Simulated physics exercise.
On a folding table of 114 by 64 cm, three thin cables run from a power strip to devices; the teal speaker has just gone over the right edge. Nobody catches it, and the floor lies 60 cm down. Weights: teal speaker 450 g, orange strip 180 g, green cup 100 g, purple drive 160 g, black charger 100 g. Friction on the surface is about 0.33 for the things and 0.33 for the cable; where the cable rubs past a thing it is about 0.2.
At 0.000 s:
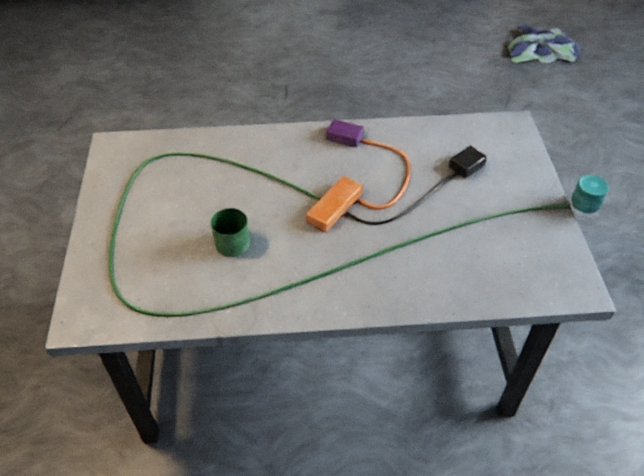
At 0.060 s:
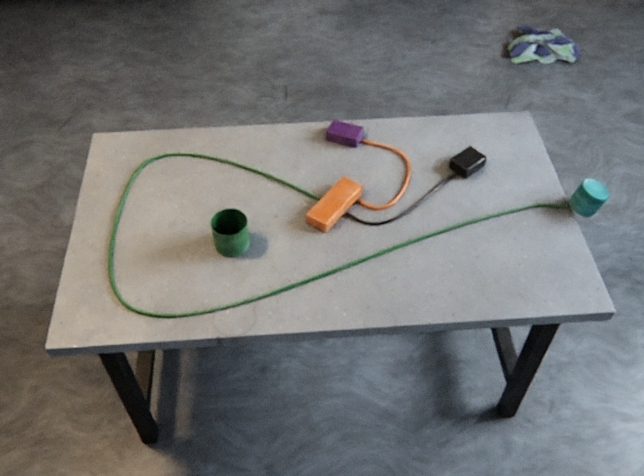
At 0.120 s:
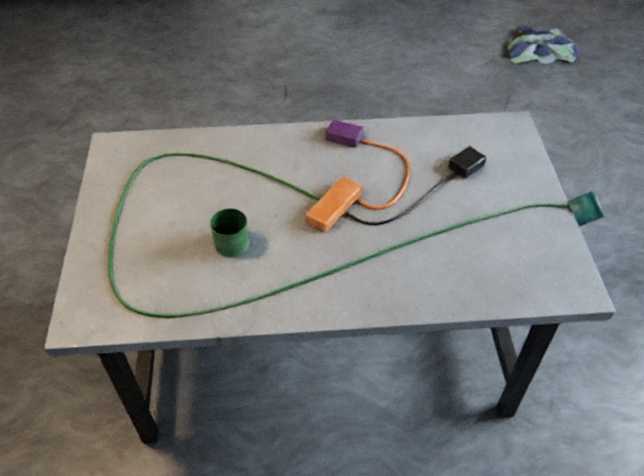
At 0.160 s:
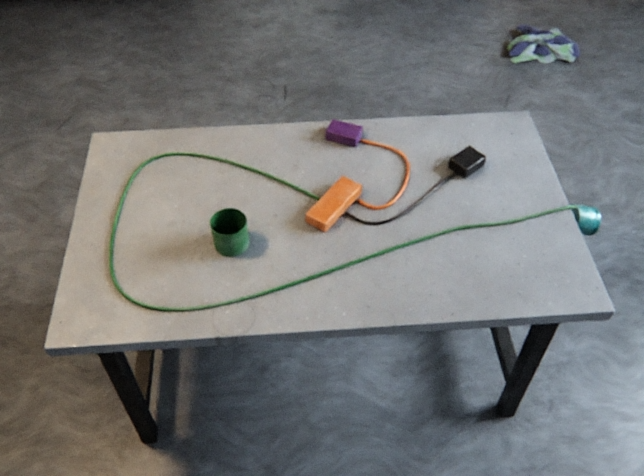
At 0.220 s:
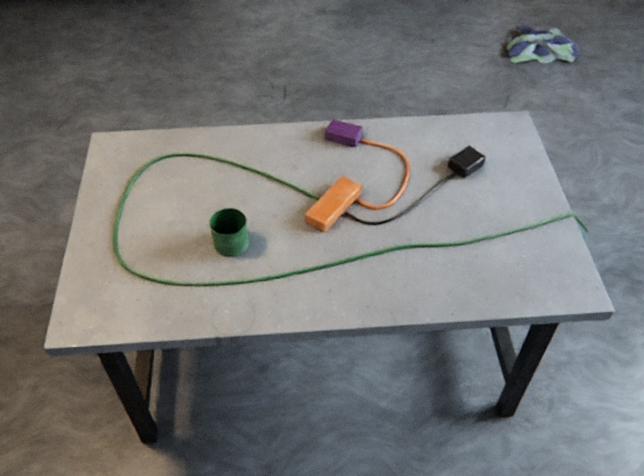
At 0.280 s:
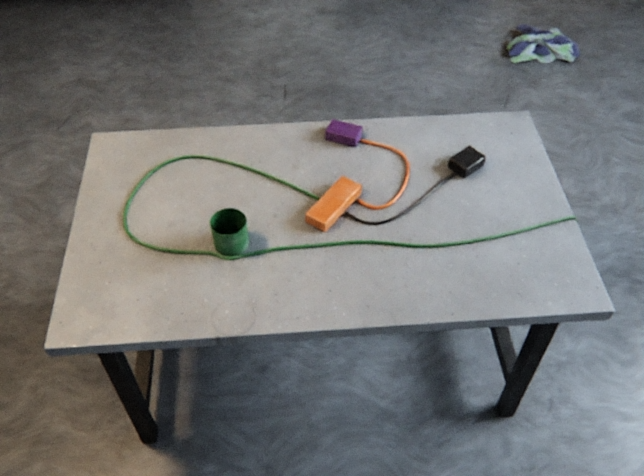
On a grey table, a teal cylinder tipping over the right edge and dropping from view, its green cable sliding toward a green cup.
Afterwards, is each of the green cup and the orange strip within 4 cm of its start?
The green cup moves, the orange strip stays put.
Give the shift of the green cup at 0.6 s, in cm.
About 6 cm.
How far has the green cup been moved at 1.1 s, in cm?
Some 10 cm.
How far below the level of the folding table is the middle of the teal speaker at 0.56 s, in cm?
About 55 cm.
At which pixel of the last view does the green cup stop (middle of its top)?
Near (276, 210).
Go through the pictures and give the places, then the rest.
The first picture shows green cup (229, 221); orange strip (335, 199); green cable runs through (256, 171) (128, 188) (148, 313) (328, 273) (483, 218).
The second picture shows teal speaker (593, 189); green cable runs through (256, 171) (146, 314) (481, 219).
The third picture shows teal speaker (586, 209); green cable runs through (256, 171) (146, 314) (481, 218).
The fourth picture shows teal speaker (581, 220); green cable runs through (256, 171) (156, 308) (495, 224).
The fifth picture shows teal speaker (570, 243); green cable runs through (255, 171) (197, 284) (538, 225).
The sixth picture shows green cup (228, 221); orange strip (334, 199); green cable runs through (255, 171) (129, 202) (253, 254) (427, 246).
By 0.6 s, the strip's end of the green cable at (322, 201); green cup 6 cm off its start, teal speaker over the edge.
By 0.8 s, the strip's end of the green cable at (322, 202); green cup 10 cm off its start, teal speaker over the edge.
By 1.1 s, the strip's end of the green cable at (322, 202); green cup 10 cm off its start at (276, 210), teal speaker over the edge.
By 1.4 s, the strip's end of the green cable at (322, 202); green cup 10 cm off its start, teal speaker over the edge.
By 2.6 s, the strip's end of the green cable at (322, 202); green cup 10 cm off its start at (276, 210), orange strip 0 cm off its start at (334, 199), teal speaker over the edge.
